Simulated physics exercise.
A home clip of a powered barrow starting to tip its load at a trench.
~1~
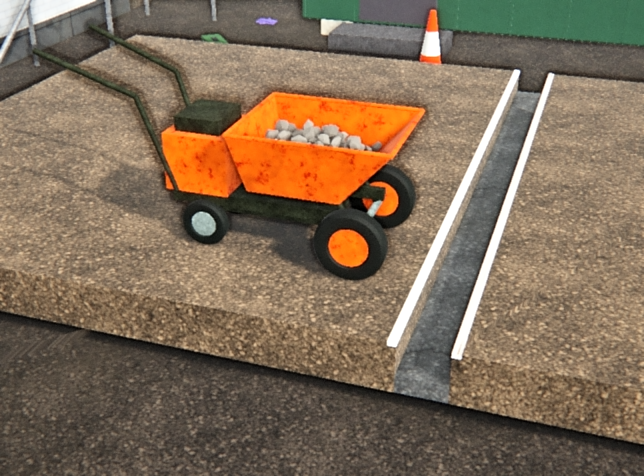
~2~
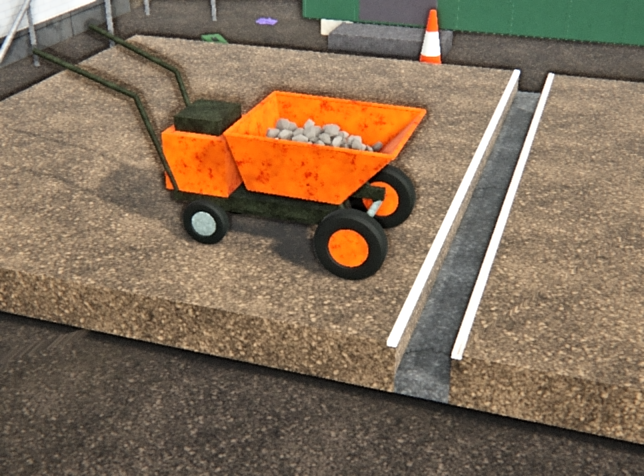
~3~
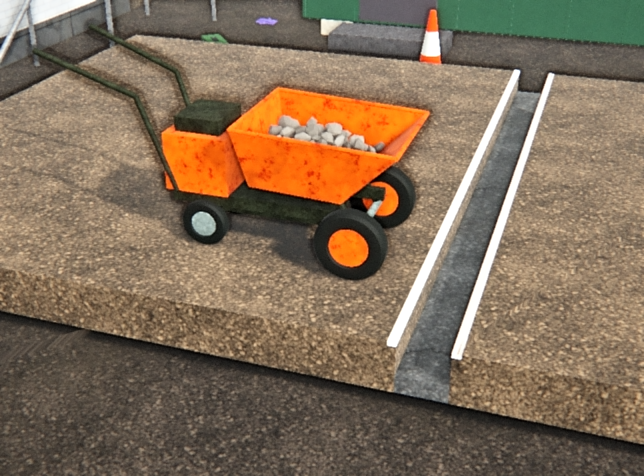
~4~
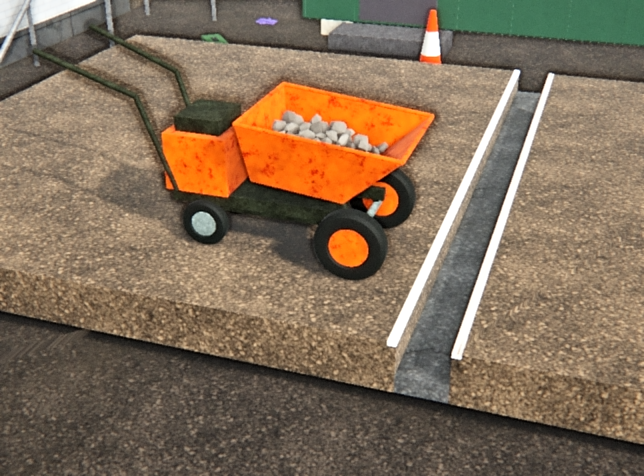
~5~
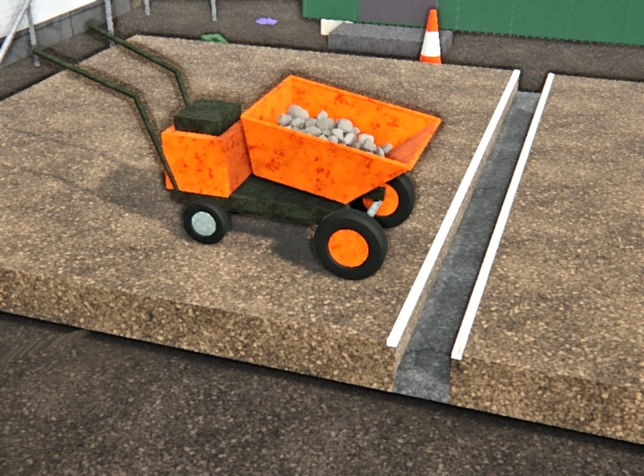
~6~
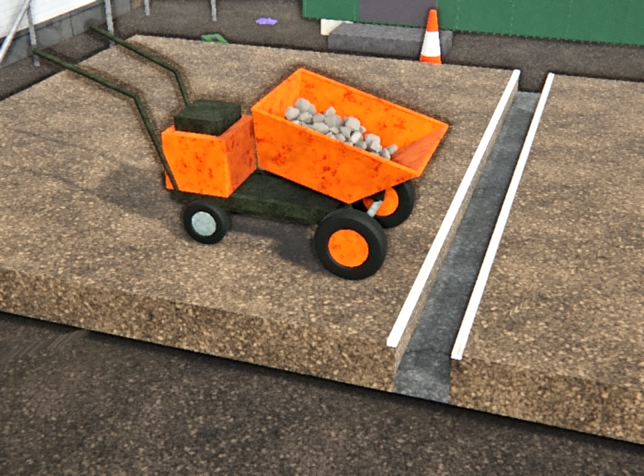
On a gravelly slab beside a narrow trench, an orange powered barrow stands still, its stone-filled skip slowly tilting toward the right.
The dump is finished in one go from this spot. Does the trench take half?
In the trench: Under half.
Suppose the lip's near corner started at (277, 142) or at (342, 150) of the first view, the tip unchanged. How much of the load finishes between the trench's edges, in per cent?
Near 10 % and 80 %.
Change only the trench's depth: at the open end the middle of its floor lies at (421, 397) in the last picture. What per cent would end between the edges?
Close to 20 per cent.
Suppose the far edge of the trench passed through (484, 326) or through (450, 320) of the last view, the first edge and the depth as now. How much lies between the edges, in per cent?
Roughly 70 per cent, and 0 per cent.
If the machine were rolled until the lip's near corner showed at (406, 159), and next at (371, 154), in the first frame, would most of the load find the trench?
First the smaller part, then more than half.
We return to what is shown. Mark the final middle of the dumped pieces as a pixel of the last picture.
At about (499, 266).
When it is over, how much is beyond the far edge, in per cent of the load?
Close to 50 per cent.
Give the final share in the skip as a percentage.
About 20 per cent.
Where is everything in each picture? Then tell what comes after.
The first picture shows lip of the skip near (391, 157), level; top of the load near (313, 142), broken stones; first edge of the trench near (406, 312); far edge near (467, 323), the trench under half as wide as the skip, and about half as deep as wide.
The second picture shows lip of the skip near (392, 157), level; top of the load near (314, 142).
The third picture shows lip of the skip near (396, 159), tipped barely; top of the load near (316, 140).
The fourth picture shows lip of the skip near (402, 163), tipped a little; top of the load near (307, 139).
The fifth picture shows lip of the skip near (409, 168), tipped a little; top of the load near (312, 135).
The sixth picture shows lip of the skip near (417, 174), tipped clearly; top of the load near (319, 131); first edge of the trench near (406, 312); far edge near (467, 323).
Shortly afterwards, skip tipped steeply; the whole lot in the skip.
Next, skip tipped right over; the bulk in the skip; only a few in or heaped over the trench; a little beyond it.
Some moments later, skip tipped right over; near a quarter in the skip; near a quarter in or heaped over the trench; near half beyond it.
In the end, skip tipped right over; near a quarter in the skip; near a quarter in or heaped over the trench; near half beyond it.
